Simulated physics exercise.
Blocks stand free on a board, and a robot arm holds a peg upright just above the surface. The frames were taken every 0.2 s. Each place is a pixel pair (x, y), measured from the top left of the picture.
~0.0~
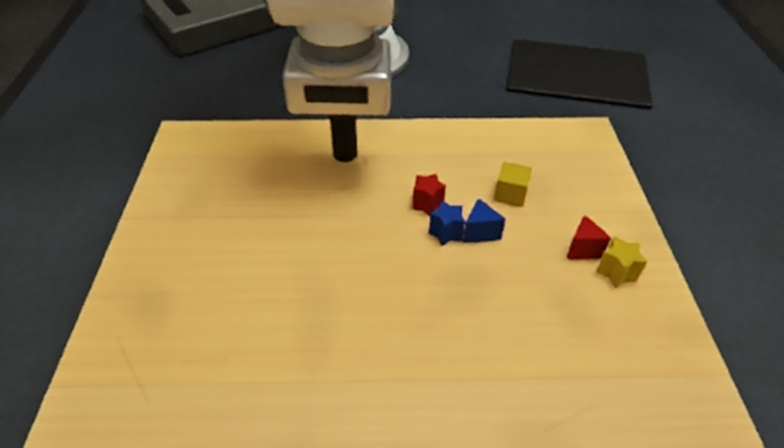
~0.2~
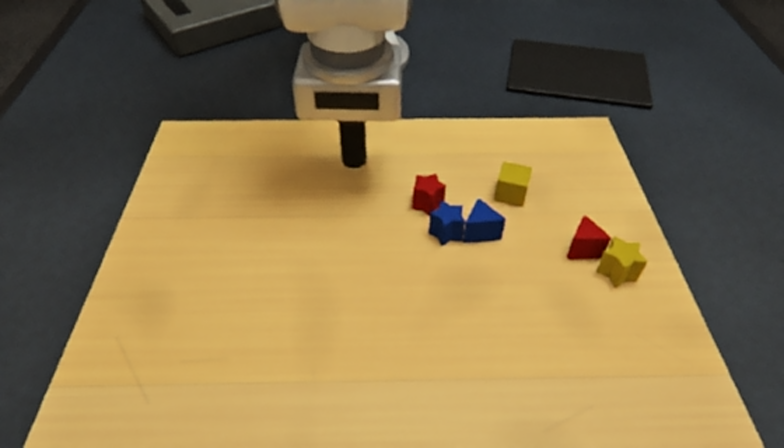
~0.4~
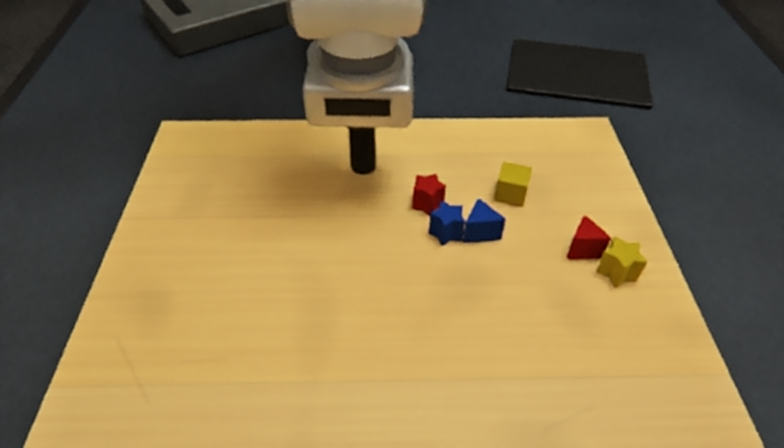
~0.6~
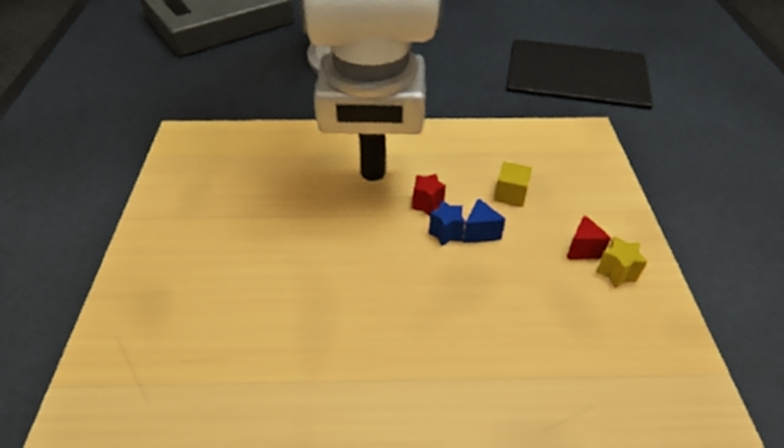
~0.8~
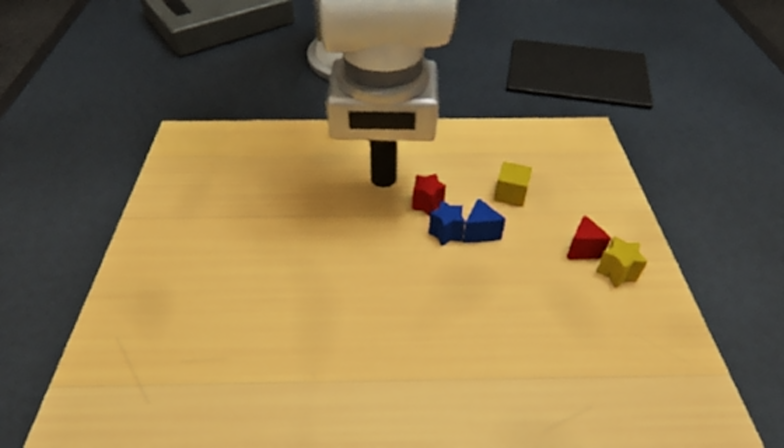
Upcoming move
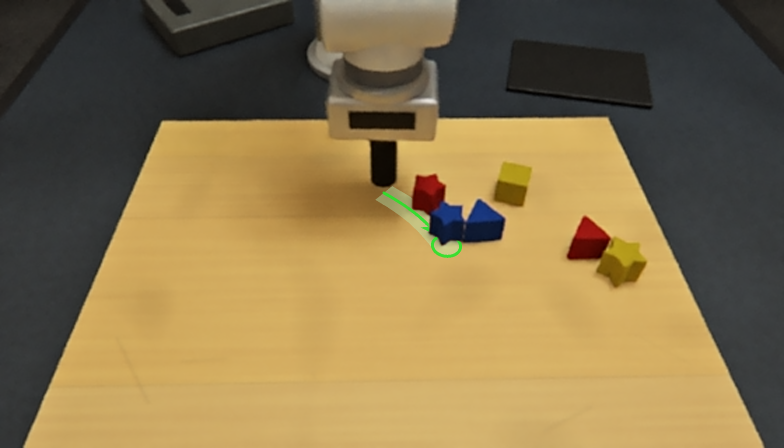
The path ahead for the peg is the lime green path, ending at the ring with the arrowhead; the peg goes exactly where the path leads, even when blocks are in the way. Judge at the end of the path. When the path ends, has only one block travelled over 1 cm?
The answer is no.
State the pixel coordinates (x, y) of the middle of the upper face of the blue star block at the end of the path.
At roughly (477, 234).
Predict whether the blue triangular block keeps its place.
The answer is that it is displaced.
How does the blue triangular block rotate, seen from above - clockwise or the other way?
The twist is anticlockwise.
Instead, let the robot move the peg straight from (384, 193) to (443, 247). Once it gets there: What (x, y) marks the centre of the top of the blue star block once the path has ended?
It is at (473, 229).
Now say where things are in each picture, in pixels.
Lower end of the peg at (345, 155), tops of blocks, red star block at (429, 183), blue star block at (449, 212), blue triangular block at (484, 212), in the first frame.
Peg at (354, 161), blocks as before, in the second frame.
Peg at (363, 167), blocks as before, in the third frame.
Peg at (373, 173), blocks as before, in the fourth frame.
Peg at (384, 179), red star block at (429, 183), blue star block at (449, 212), blue triangular block at (484, 212), in the fifth frame.
The drawn path runs from (384, 193) by way of (418, 216) to (446, 246).
On the path given first. One third of the way, peg at (408, 194); red star block at (434, 184), turned 20° anticlockwise.
Two thirds of the way, peg at (430, 212); red star block at (444, 188), turned 60° anticlockwise; blue star block at (453, 216).
At the end, peg at (448, 232); red star block at (444, 188), turned 60° anticlockwise; blue star block at (477, 234), turned 20° anticlockwise; blue triangular block at (498, 219), turned 55° anticlockwise.
